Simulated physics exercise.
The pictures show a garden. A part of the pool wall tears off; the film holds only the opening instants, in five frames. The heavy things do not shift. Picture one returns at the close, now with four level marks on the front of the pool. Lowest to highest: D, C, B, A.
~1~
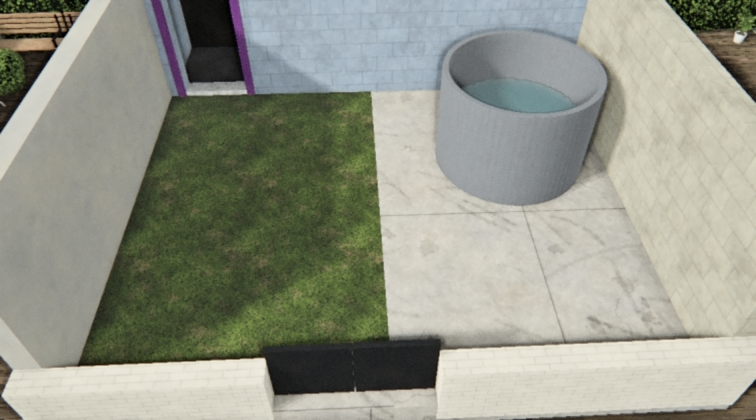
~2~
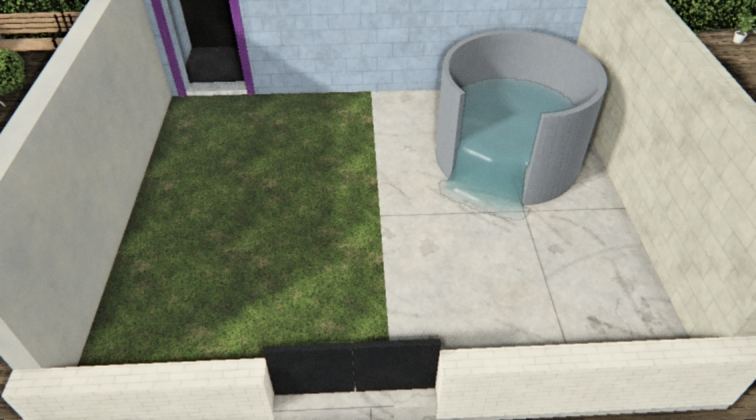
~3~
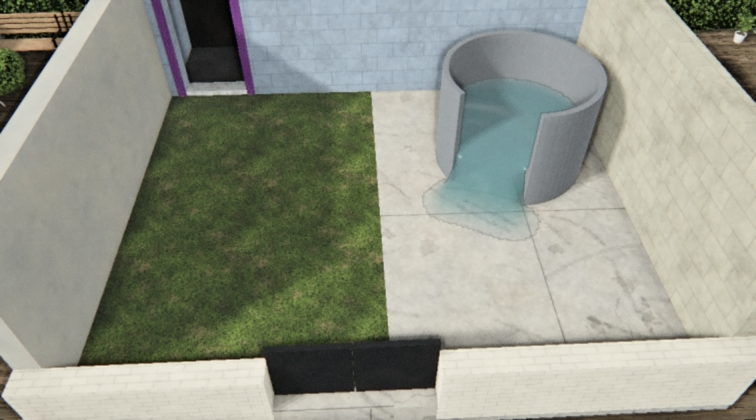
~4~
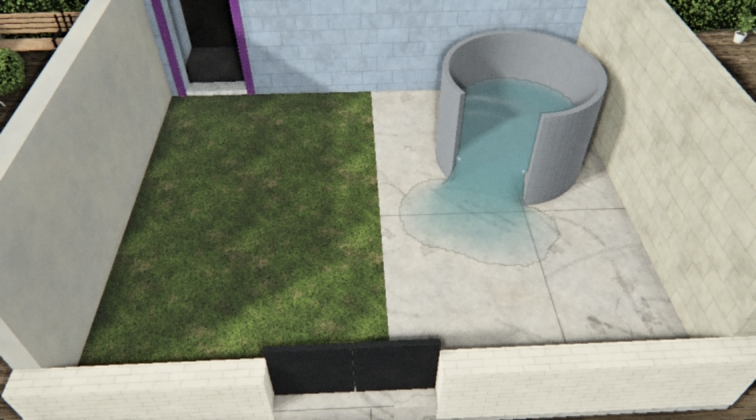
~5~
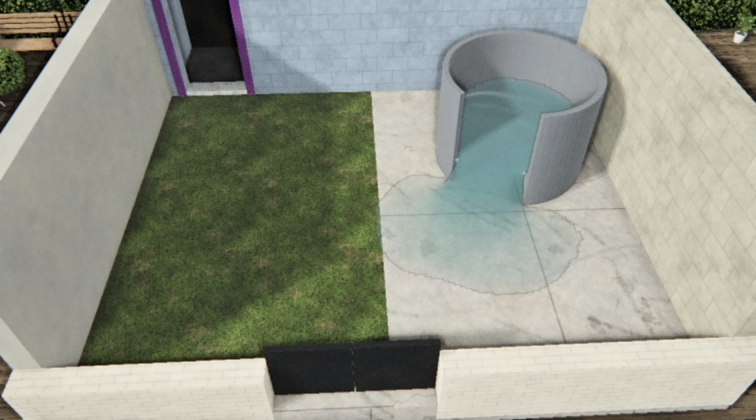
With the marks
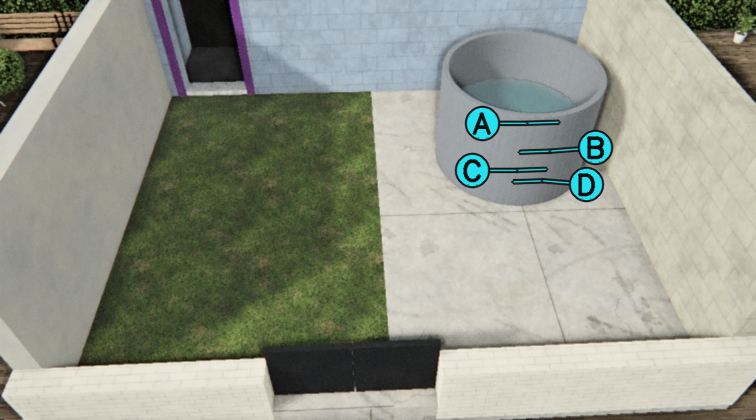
A walled garden with grass on the left and paving on the right held a round grey pool, whose front opened up, and water poured out and spread across the paving toward the grass.
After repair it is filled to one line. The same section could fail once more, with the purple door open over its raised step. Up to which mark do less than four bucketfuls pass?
I would pick level B.
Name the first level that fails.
A.
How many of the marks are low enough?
Three of the four.
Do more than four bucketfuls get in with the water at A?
Yes, it does.
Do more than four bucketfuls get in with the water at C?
No.
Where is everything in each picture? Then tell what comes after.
Water in the pool at rest, its middle at (514, 115); foot of the purple doorway at (218, 95); shut gate at (353, 351).
Water covers 1 % of the ground and shows as far out as (524, 209).
Water covers 3 % of the ground and shows as far out as (526, 230).
Water covers 6 % of the ground and shows as far out as (419, 234).
Water covers 11 % of the ground and shows as far out as (395, 255).
On the marked copy, A at (542, 122); B at (535, 151); C at (531, 169); D at (528, 181); from the bottom up D, C, B, A.
If A is chosen, about 11 bucketfuls get in.
If B is chosen, a splash gets over, under a bucket.
If C is chosen, nothing gets over.
If D is chosen, nothing gets over.
